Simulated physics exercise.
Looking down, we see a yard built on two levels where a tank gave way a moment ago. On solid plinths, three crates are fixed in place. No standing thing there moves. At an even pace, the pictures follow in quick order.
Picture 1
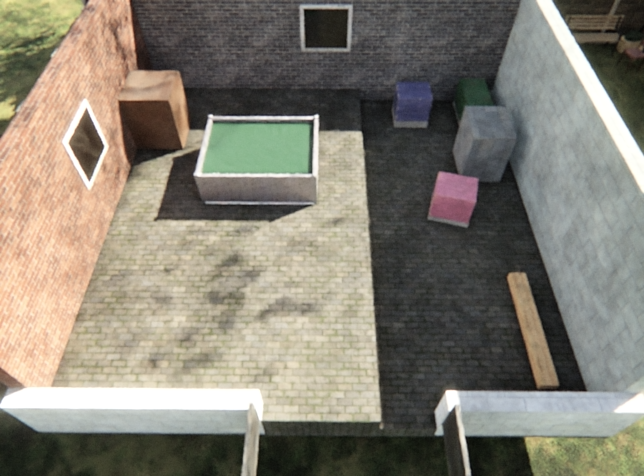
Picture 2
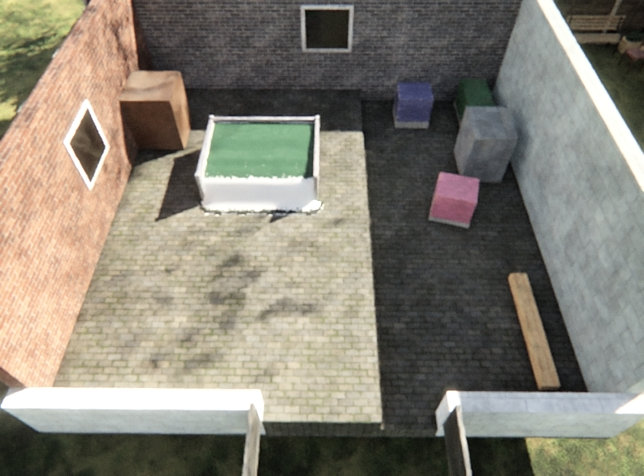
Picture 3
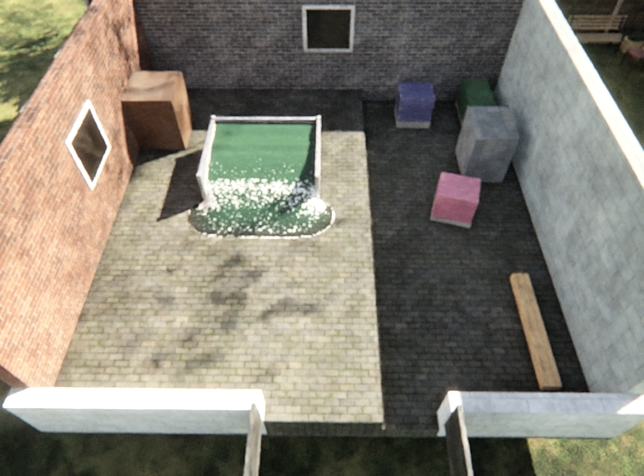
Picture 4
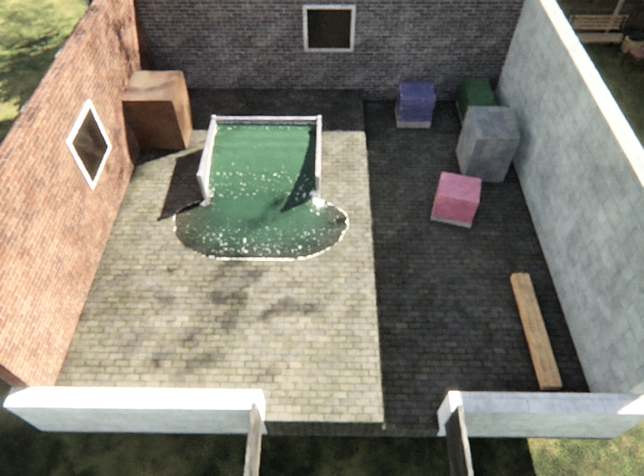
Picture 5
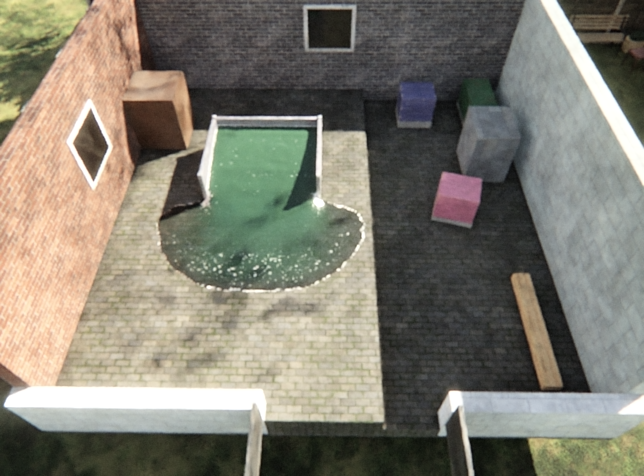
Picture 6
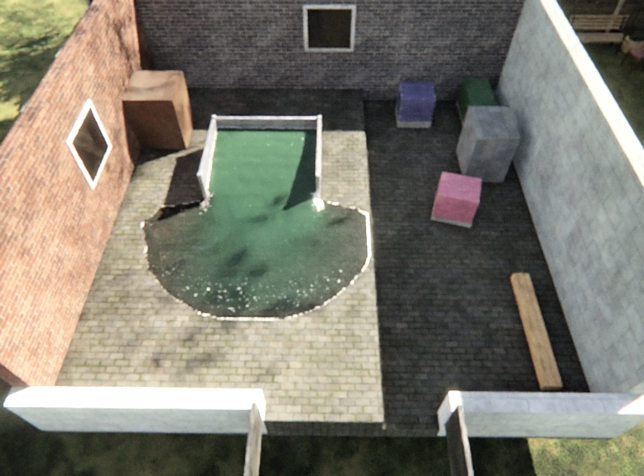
In a walled brick yard, green water pours from an open tank and spreads across the paving.
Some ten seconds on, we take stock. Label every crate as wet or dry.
Green crate: Dry; pink crate: Dry; blue crate: Dry.
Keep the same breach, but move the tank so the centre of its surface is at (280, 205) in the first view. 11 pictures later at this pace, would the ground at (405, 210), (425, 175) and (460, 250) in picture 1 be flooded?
Untouched, untouched, untouched.
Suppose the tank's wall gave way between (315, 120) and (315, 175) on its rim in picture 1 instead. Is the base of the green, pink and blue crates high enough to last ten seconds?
Then the green crate gets flooded, the pink crate gets flooded and the blue crate gets flooded.
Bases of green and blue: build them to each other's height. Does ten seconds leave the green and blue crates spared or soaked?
Taking them in turn, the green crate stays clear, then the blue crate stays clear.
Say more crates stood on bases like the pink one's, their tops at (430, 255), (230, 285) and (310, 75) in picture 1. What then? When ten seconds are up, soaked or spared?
In that order: Remains dry, gets wet, is safe.
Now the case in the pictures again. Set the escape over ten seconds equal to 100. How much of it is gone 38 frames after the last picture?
It comes to around 85 per cent.
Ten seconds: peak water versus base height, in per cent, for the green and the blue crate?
I'd put it at some 0 % for one and some 0 % for the other, in that order.
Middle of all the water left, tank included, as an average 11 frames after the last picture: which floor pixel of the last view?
The spot I would choose is (248, 269).
A moment on, water covers 30 % of the floor; the green crate not reached, the pink crate not reached, the blue crate not reached.
Next, water covers 40 % of the floor; the green crate not reached, the pink crate not reached, the blue crate not reached.
Then, water covers 40 % of the floor; the green crate not reached, the pink crate not reached, the blue crate not reached.
Later, water covers 50 % of the floor; the green crate not reached, the pink crate not reached, the blue crate not reached.
In the end, water covers 70 % of the floor; the green crate stayed above the water, the pink crate stayed above the water, the blue crate stayed above the water.
